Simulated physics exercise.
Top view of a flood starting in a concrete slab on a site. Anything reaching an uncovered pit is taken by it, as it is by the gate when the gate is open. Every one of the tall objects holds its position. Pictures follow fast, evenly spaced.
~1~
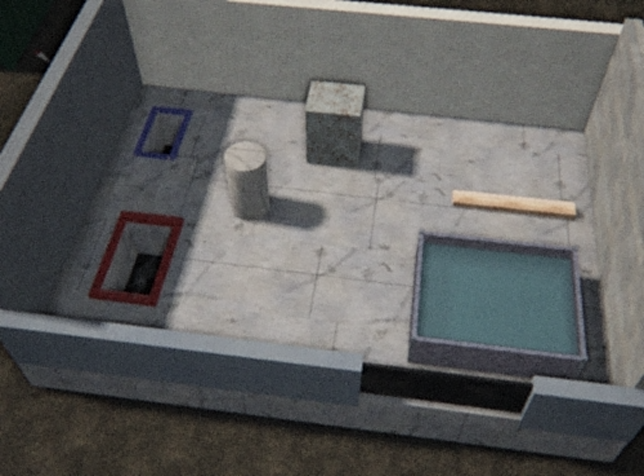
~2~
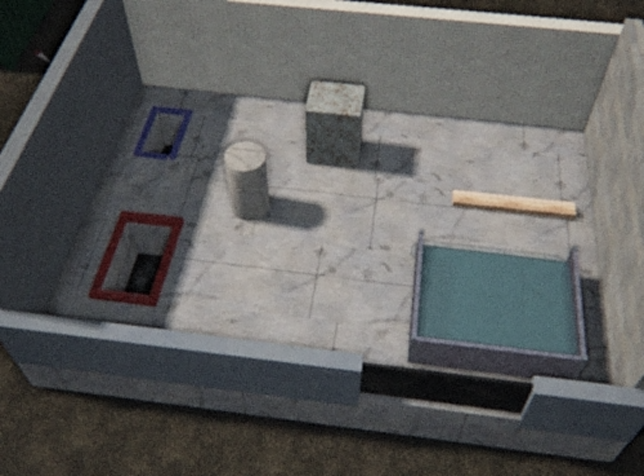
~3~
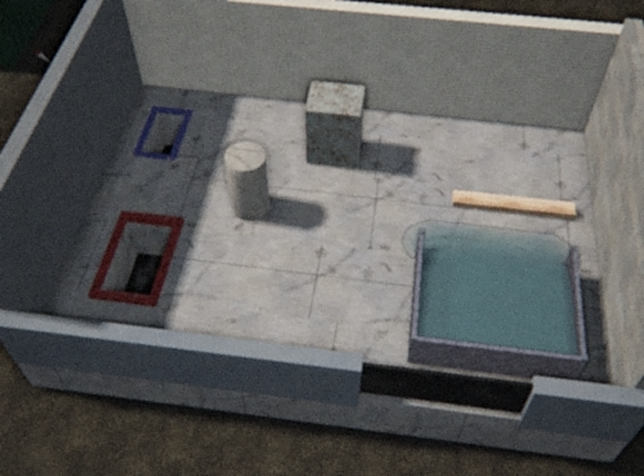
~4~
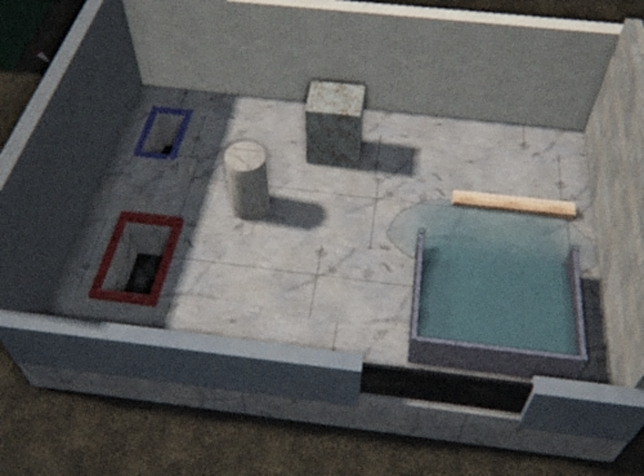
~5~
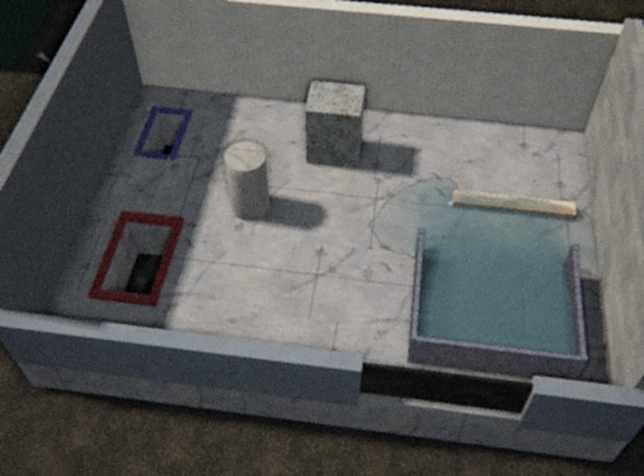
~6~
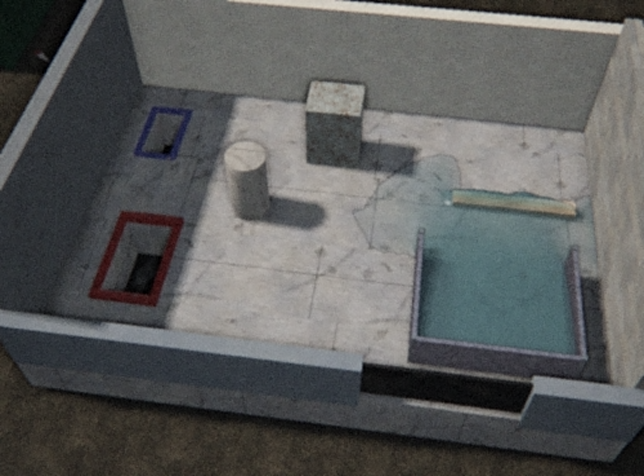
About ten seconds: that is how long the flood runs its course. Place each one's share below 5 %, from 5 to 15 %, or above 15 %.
As I see it, the gate will get a thin slice beneath five per cent; the blue pit will get an average slice of five to fifteen per cent; the red pit will get a thin slice beneath five per cent.
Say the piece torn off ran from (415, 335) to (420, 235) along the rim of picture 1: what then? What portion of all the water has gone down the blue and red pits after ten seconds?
Blue about 20 %, red about 10 %.
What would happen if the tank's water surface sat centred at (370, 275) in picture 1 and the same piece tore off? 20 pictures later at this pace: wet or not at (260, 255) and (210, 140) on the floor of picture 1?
I'd say the first one's left untouched and the second one's soaked.
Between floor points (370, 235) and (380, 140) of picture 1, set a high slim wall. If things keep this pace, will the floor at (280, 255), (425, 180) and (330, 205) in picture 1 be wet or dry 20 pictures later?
The first location is not reached, the second is soaked through, and the third is not reached.
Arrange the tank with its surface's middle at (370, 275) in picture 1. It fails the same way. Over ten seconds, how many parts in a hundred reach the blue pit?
I'd put the blue pit at 20 % of the whole.
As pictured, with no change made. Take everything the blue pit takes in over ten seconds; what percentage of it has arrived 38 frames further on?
Around 40 in a hundred.
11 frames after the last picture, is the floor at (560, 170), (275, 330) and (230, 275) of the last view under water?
Drenched; left dry; left dry.
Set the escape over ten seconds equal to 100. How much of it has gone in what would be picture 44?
Roughly 40 %.
A moment on, water covers 30 % of the floor; the gate 0 %, the blue pit 0 %, the red pit 0 %.
Next, water covers 35 % of the floor; the gate 0 %, the blue pit 0 %, the red pit 0 %.
Then, water covers 50 % of the floor; the gate 0 %, the blue pit 0 %, the red pit 0 %.
Later, water covers 80 % of the floor; the gate 0 %, the blue pit 4 %, the red pit 0 %.
In the end, water covers 95 % of the floor; the gate 0 %, the blue pit 9 %, the red pit 0 %.
